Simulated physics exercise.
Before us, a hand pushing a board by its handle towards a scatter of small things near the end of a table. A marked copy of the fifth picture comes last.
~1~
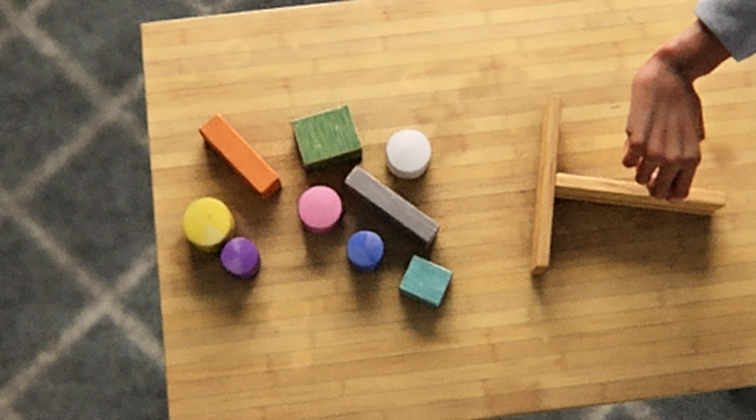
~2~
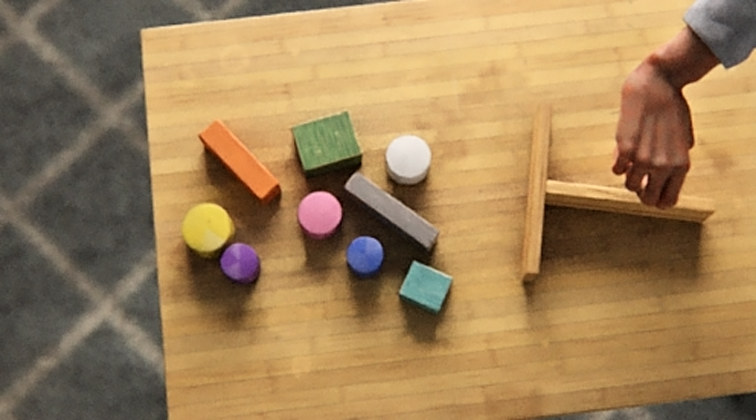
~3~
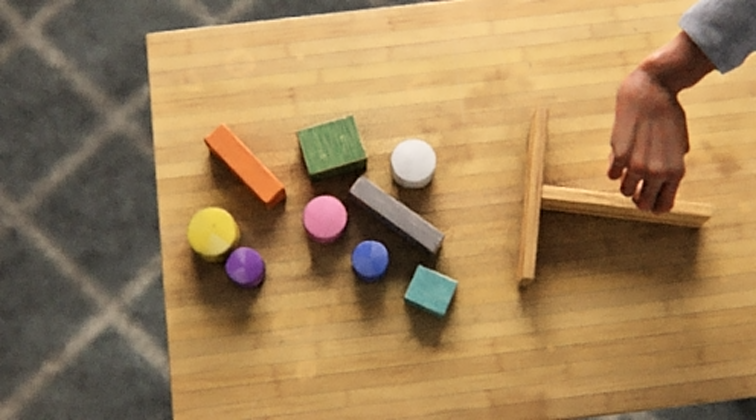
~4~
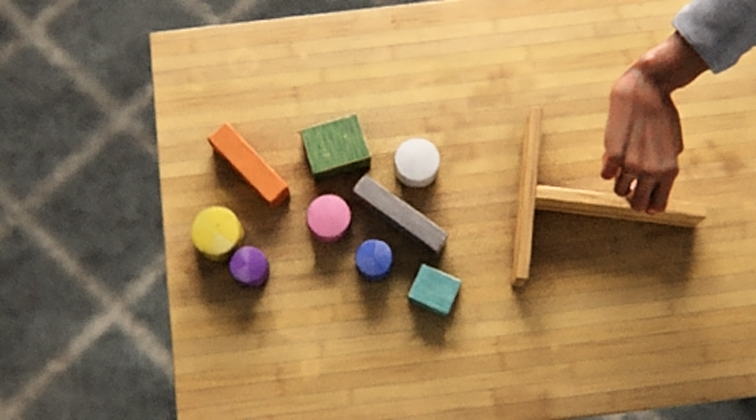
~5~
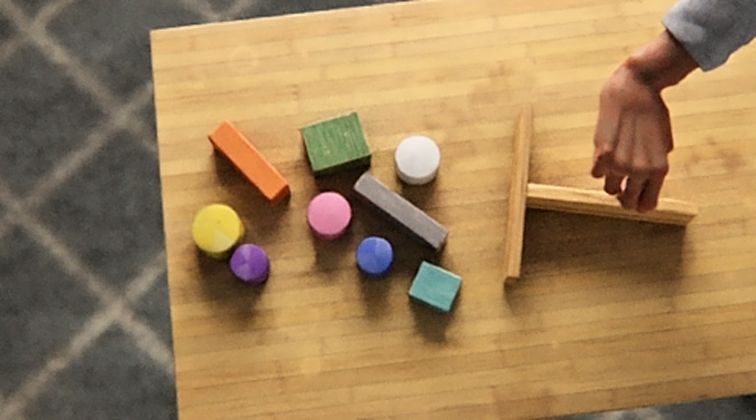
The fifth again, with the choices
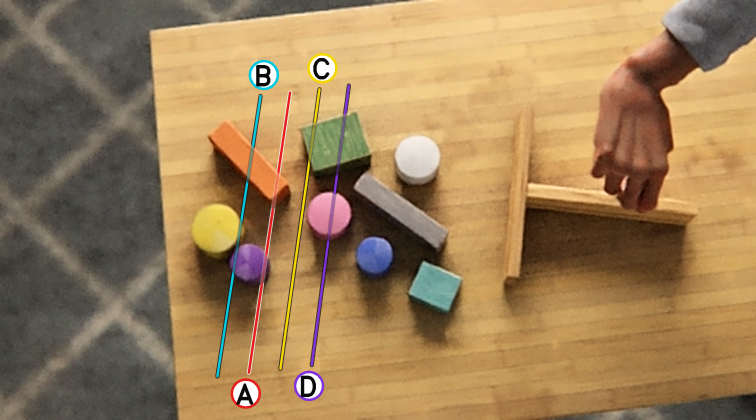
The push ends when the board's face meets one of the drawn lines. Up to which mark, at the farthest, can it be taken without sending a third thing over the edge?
It should halt at B.
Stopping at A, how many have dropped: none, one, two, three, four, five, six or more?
The count is none.
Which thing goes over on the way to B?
It is the yellow tin.
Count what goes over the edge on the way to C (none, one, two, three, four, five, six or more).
The count is none.
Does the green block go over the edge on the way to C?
By then, no.
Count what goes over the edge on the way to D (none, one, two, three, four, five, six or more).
The count is none.
On the marked copy, A at (270, 228); B at (240, 231); C at (300, 224); D at (331, 220).
Taking B. A third of the way, board (419, 201); turquoise block (382, 304); green block (331, 140).
Two thirds of the way, board (319, 213); yellow tin (212, 232); purple tin (242, 273).
When it is over, board (240, 223); yellow tin over the edge; orange stick (163, 175); one fallen.
As for the rest, A is within the limit but short; C is within the limit but short; D is within the limit but short.
